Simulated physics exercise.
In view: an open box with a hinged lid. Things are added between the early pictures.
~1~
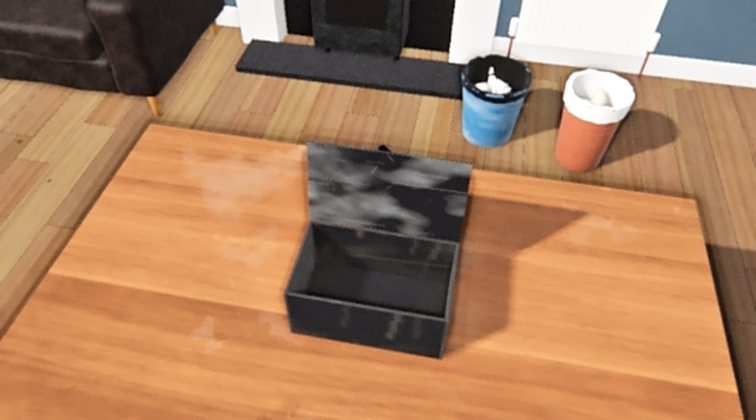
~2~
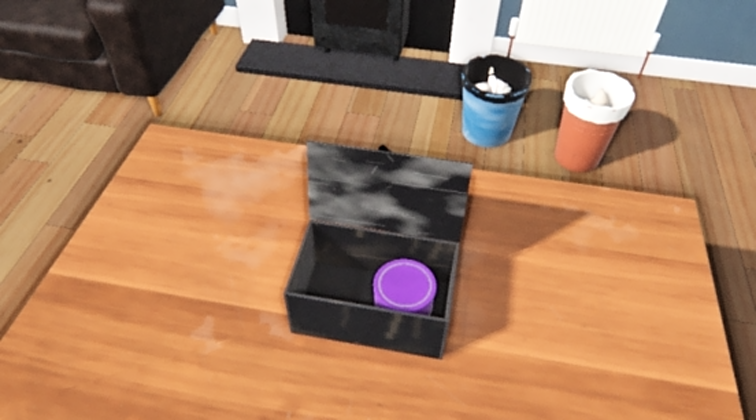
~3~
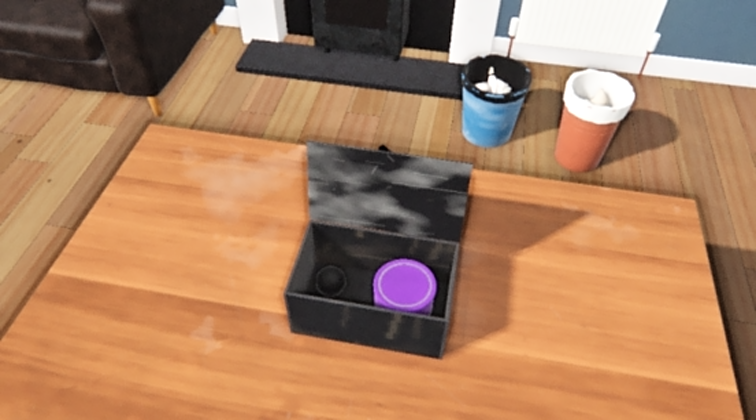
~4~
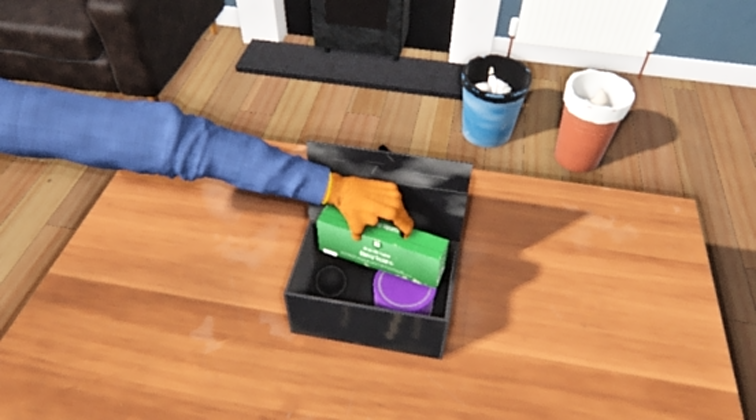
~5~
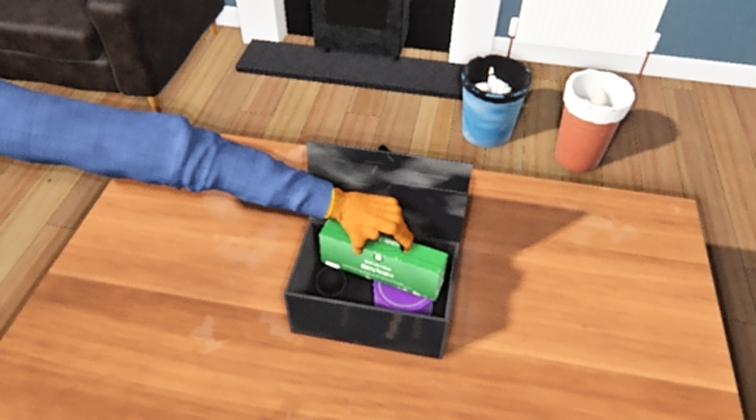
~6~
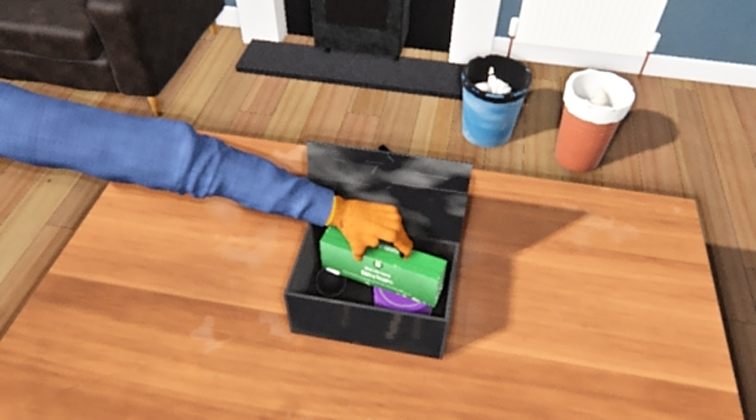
At first, an open black box with a hinged lid sits empty on a wooden table, then a purple tub appears inside on the right and a small dark round object on the left. A gloved orange hand in a blue sleeve then holds a green carton over the box and lowers it slightly inside.
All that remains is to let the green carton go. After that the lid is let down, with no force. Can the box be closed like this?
Here the lid is held up.
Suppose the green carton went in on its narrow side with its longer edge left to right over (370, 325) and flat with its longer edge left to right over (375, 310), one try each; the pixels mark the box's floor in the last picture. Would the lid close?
In the first case it will not close; in the second case it closes.
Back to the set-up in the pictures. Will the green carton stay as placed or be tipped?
The green carton keeps its pose.
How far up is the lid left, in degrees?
Some 30° above the rim.
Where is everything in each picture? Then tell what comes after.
In the first frame, the last thing is not in view yet.
In the second frame, the last thing is not in view yet; purple tub (404, 294).
In the third frame, the last thing is not in view yet; purple tub (404, 294).
The fourth frame shows on its way; green carton (382, 245); purple tub (404, 294).
The fifth frame shows on its way; green carton (382, 258).
The sixth frame shows in place under the hand; green carton (382, 265).
Then, 1.10 s after the last picture, lid starting down.
Then, 1.50 s after the last picture, lid 65° above the rim.
Then, 1.80 s after the last picture, lid 44° above the rim.
At rest, lid 32° above the rim; all 3 in place. Seen from the same camera at the end, green carton near (382, 265).
